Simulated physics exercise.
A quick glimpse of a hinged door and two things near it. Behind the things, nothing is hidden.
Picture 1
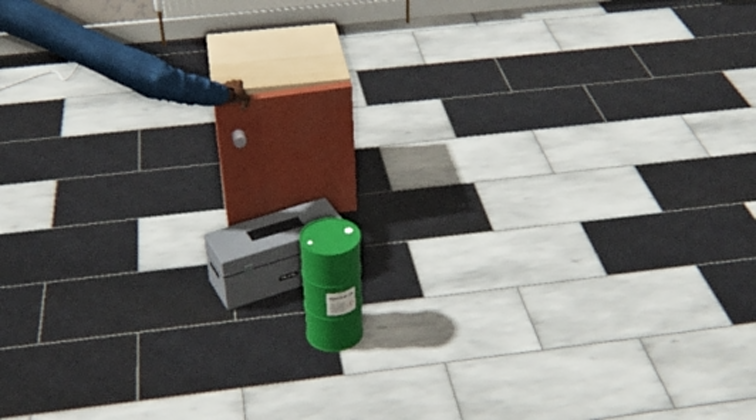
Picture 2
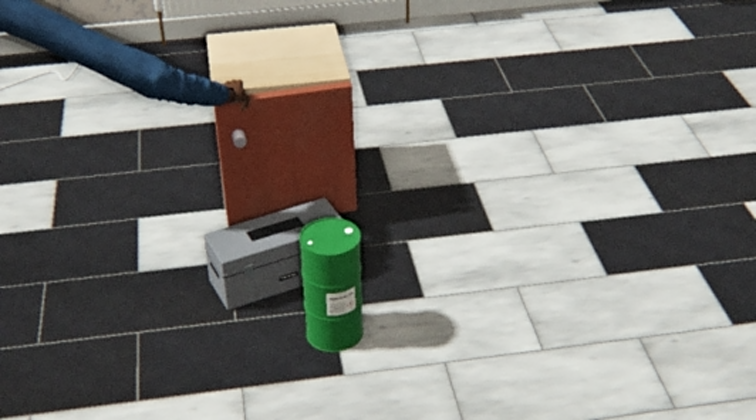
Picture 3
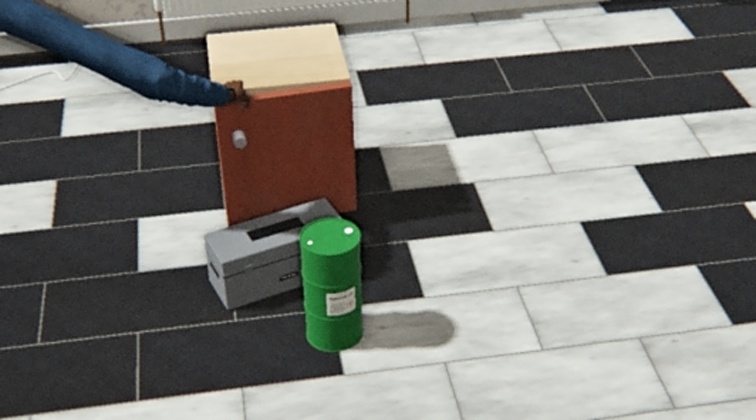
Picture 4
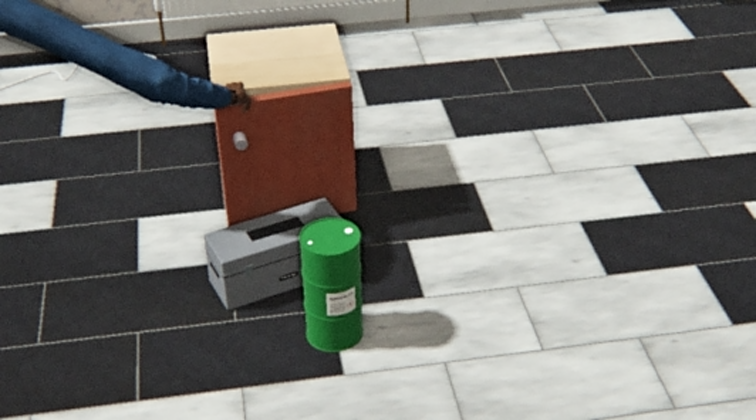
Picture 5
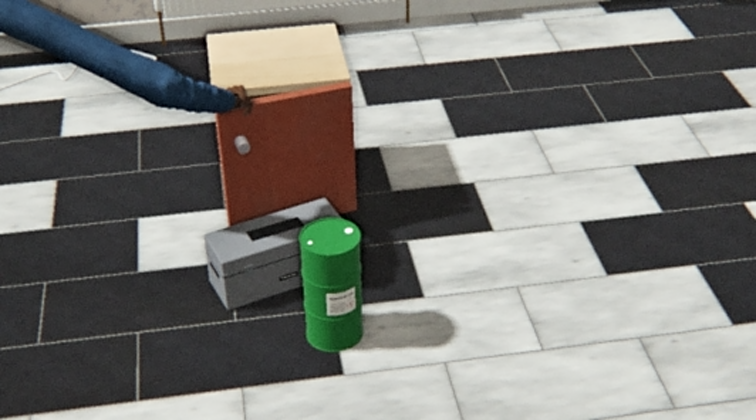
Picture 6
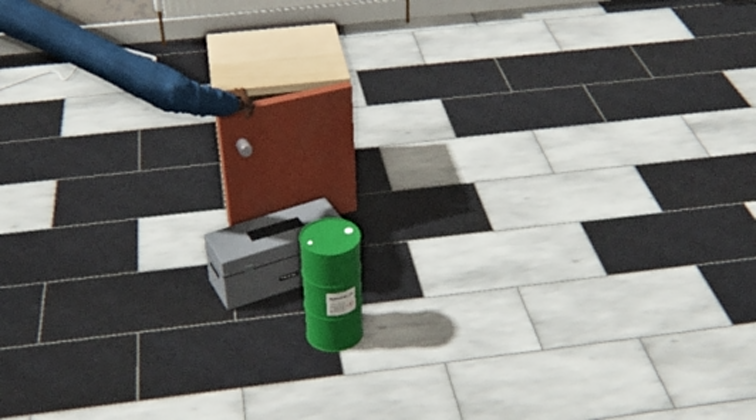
On a floor of black and white tiles, a blue arm reaches in from the left to the top edge of a small cabinet's reddish-brown door, which looks nearly shut behind a grey toolbox and a green canister. The arm then eases the door slightly open, while the toolbox and canister stay still.
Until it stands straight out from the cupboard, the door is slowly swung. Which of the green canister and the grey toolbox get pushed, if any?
Outcome: Green canister: Hit and moved. Grey toolbox: Hit and moved.
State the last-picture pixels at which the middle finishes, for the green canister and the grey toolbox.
Roughly (364, 313) for the first and roughly (358, 298) for the other.
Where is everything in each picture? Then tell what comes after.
Door 4° open; green canister (333, 286); grey toolbox (277, 253); door (289, 161), in the first frame.
Door 4° open; grey toolbox (277, 253); door (289, 161), in the second frame.
Door 5° open; green canister (333, 286); door (289, 161), in the third frame.
Door 6° open; grey toolbox (277, 253); door (290, 163), in the fourth frame.
Door 10° open; green canister (333, 286); door (291, 165), in the fifth frame.
Door 13° open; green canister (333, 286); grey toolbox (277, 253); door (292, 166), in the sixth frame.
Then, 1.12 s after the last picture, door 53° open; green canister moved a little near (336, 288); grey toolbox moved a little near (313, 275).
At rest, the green canister gets shoved, near (364, 313); the grey toolbox gets shoved, near (358, 297).
